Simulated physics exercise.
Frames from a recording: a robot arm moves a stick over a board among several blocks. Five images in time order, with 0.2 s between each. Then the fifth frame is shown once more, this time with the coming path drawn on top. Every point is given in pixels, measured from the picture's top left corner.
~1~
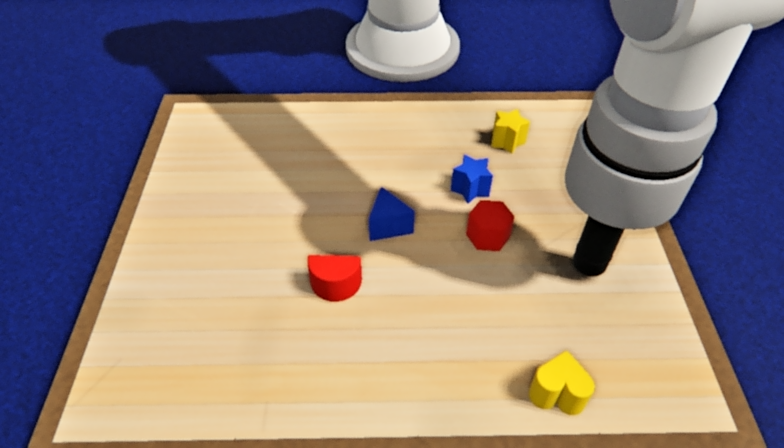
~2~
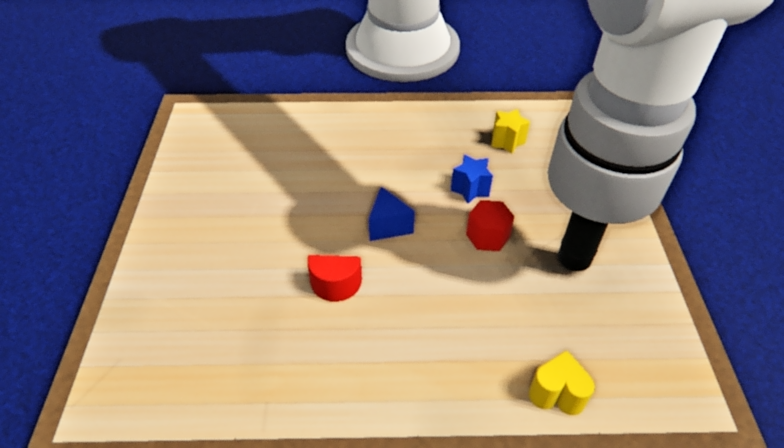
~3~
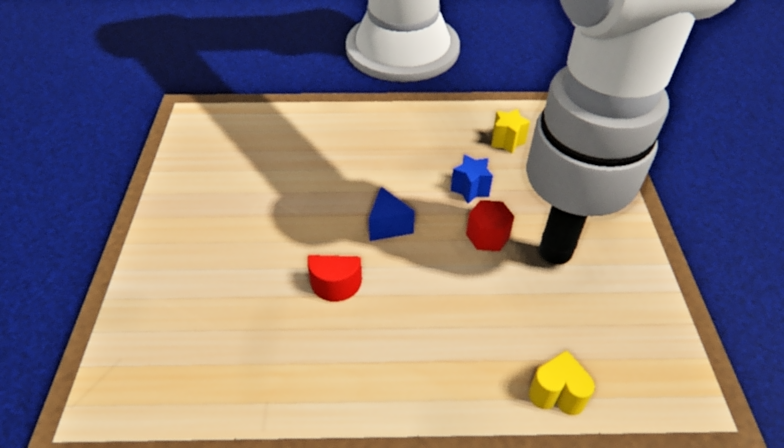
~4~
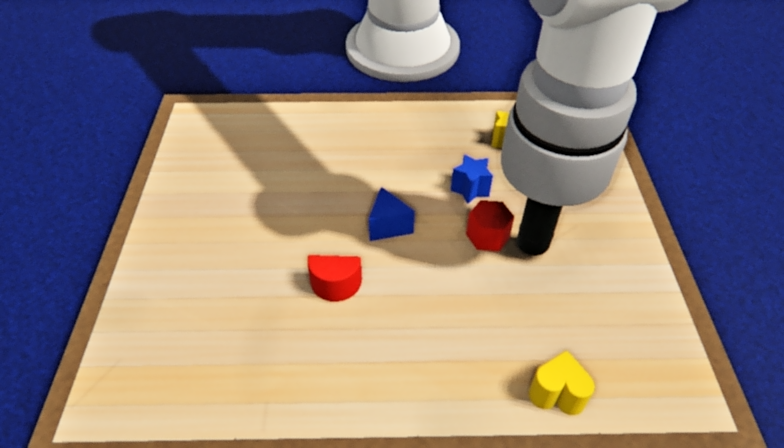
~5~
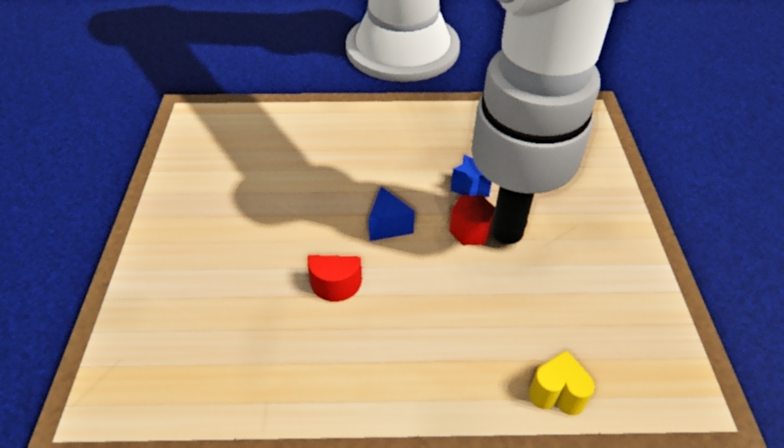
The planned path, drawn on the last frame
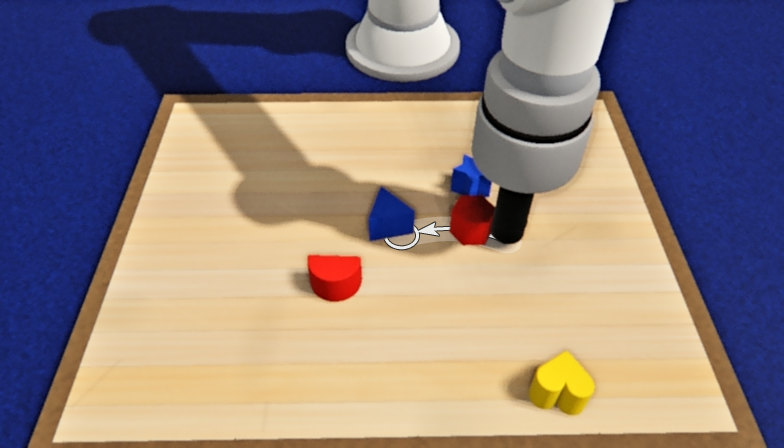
In this clip, a robot arm lowers no block but sweeps its black stick leftward across a wooden board of red, blue and yellow blocks, then nudges the red six-sided block slightly left, toward the blue triangle.
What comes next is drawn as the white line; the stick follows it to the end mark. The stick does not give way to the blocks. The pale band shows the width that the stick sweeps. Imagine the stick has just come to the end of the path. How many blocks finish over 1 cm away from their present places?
The number is two.
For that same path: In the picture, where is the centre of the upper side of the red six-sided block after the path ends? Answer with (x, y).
Its top face will be centred at roughly (386, 189).
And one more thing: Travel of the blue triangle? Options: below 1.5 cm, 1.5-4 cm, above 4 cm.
Between 1.5 and 4 cm.
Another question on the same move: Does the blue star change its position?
No
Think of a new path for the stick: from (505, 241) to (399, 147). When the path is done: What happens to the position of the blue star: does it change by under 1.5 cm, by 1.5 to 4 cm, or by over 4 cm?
The answer here is from 1.5 to 4 cm.
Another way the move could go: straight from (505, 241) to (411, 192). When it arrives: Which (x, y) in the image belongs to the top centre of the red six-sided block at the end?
In the picture, that point is around (380, 183).
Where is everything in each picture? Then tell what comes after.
The first picture shows tip of the stick (589, 264), middles of tops, blue triangle (388, 205), blue star (474, 167), red six-sided block (492, 214).
The second picture shows stick (574, 259), nothing pushed.
The third picture shows stick (555, 253), nothing pushed.
The fourth picture shows stick (533, 244), nothing pushed.
The fifth picture shows stick (507, 233), blue triangle (388, 205), blue star (474, 167), red six-sided block (474, 208).
The line goes from (505, 241) through (471, 231) and (436, 229) to (401, 235).
The first path, step by step. One third of the way, stick (471, 223); red six-sided block (438, 200).
Two thirds of the way, stick (435, 222); blue triangle (376, 207), turned 20° clockwise; red six-sided block (405, 193).
At the end, stick (402, 228); blue triangle (360, 209); blue star unmoved; red six-sided block (386, 189), turned 35° clockwise.
